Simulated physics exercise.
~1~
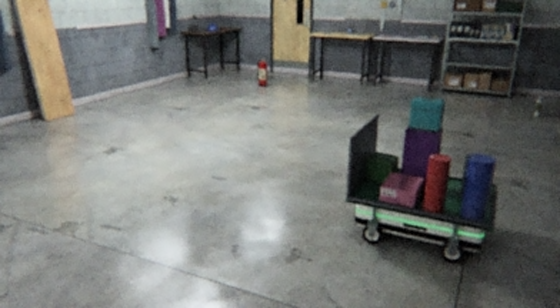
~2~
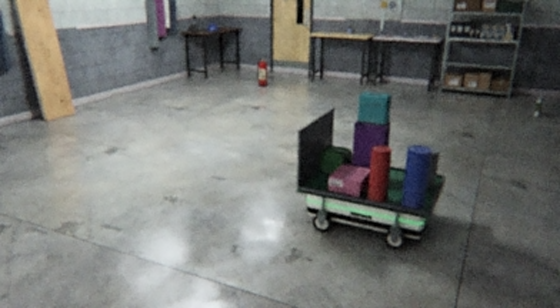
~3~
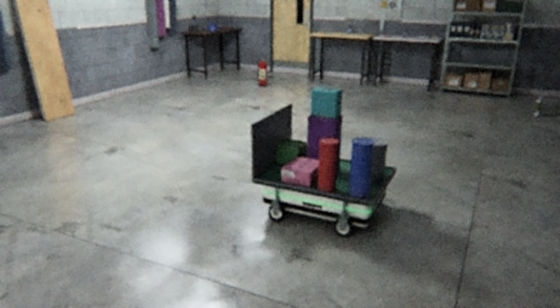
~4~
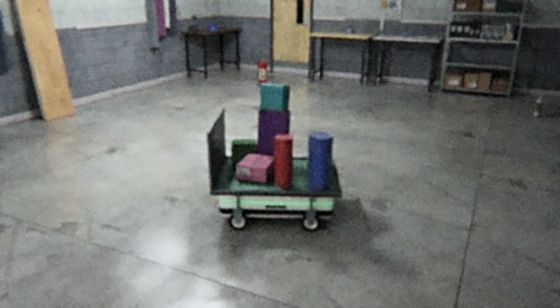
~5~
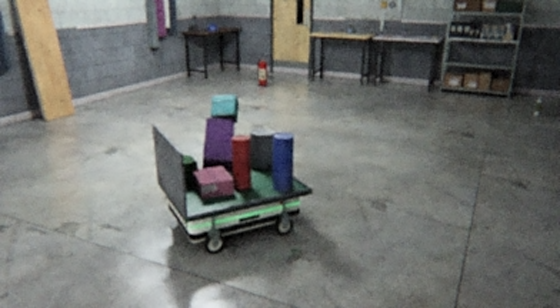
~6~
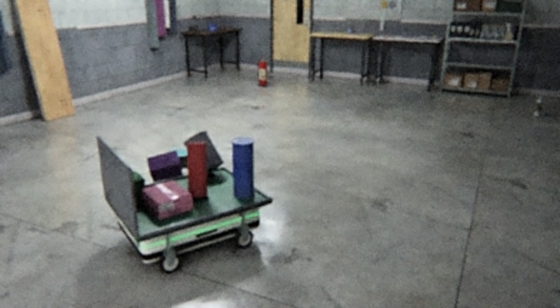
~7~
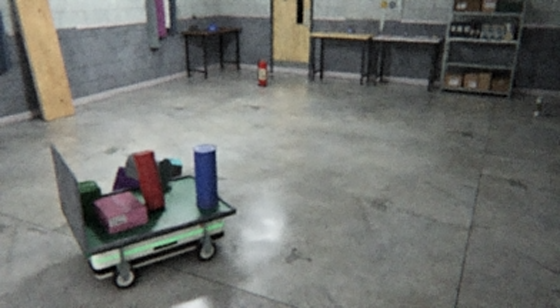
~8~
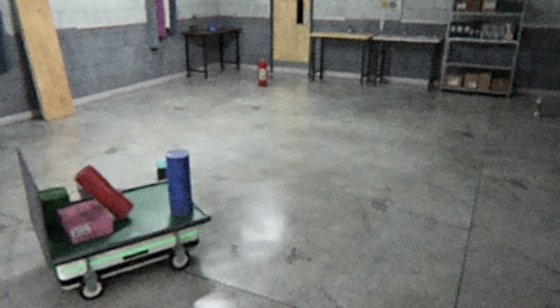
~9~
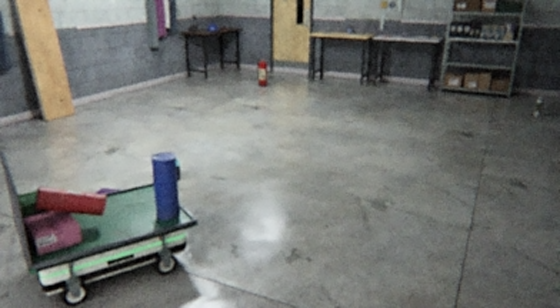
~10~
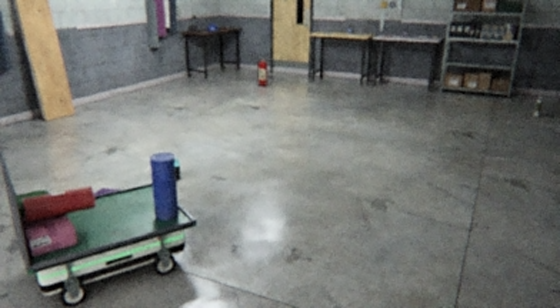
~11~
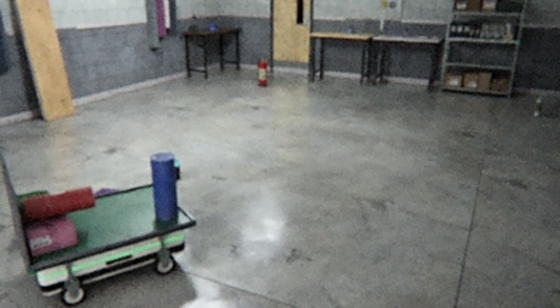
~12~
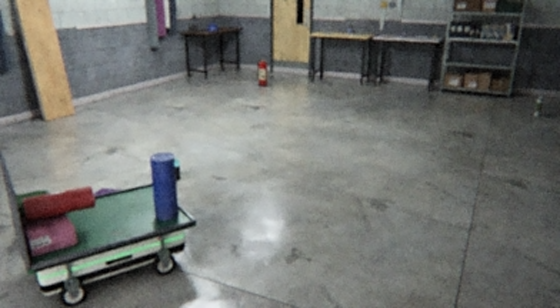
The footage shows a wheeled cart carrying colourful boxes and cylinders leftward across a concrete floor, turning as the turquoise and purple boxes topple, followed by a grey pail and then the red canister, before it stops with the red canister lying aboard and the blue one upright.
